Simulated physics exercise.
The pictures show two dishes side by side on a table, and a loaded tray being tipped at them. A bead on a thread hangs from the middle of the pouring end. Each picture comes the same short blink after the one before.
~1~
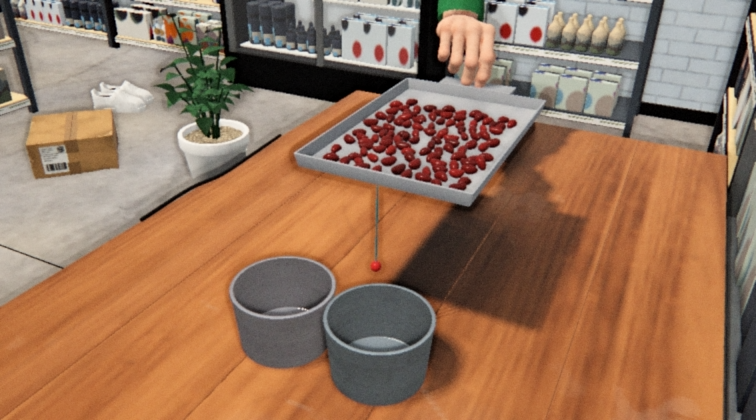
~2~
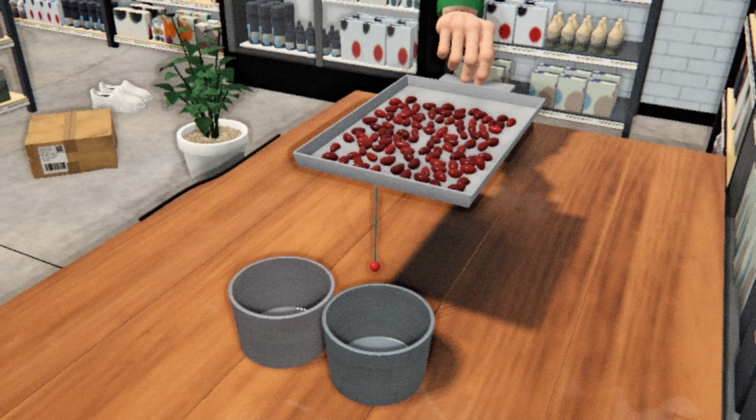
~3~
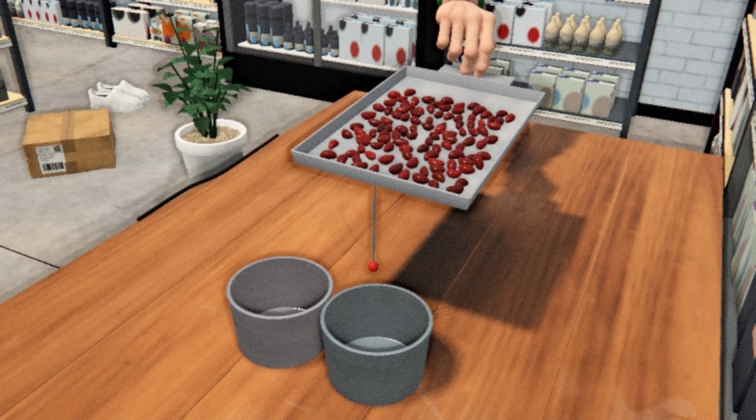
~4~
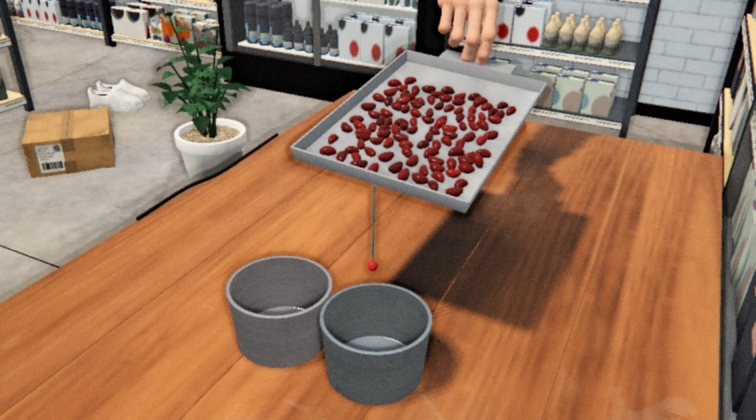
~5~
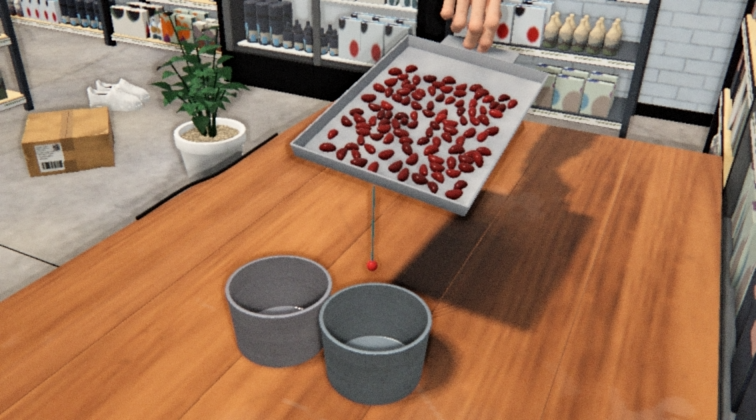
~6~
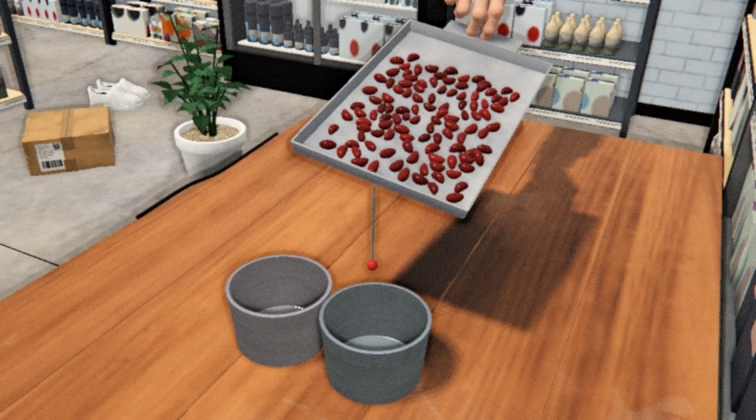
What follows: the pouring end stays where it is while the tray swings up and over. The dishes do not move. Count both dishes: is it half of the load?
The two hold less than half of the load.
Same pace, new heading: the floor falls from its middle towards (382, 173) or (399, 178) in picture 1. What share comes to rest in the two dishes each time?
First some 80, then 80 per cent.
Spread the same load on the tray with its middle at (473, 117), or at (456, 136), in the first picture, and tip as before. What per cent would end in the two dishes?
In turn 10 and 10 in a hundred.
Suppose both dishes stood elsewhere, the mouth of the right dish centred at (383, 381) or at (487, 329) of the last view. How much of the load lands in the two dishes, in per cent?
Near 0 % and 60 %.
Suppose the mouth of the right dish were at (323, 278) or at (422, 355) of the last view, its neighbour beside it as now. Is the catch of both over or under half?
At the first place less than half, at the second under half.
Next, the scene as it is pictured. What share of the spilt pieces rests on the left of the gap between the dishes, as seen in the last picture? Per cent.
About 0 per cent.
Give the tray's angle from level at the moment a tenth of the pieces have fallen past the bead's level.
Roughly 110°.
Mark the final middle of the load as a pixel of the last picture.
At about (444, 361).
Just after the last frame, tray tipped steeply; every one on the tray.
A moment on, tray tipped right over; almost all on the tray; just a few outside both; just a few in the air.
Further on, tray tipped past a quarter turn; roughly a quarter in the right dish; roughly two thirds outside both.
When it is over, tray tipped past a quarter turn; roughly a quarter in the right dish; not one in the left dish; roughly two thirds outside both.
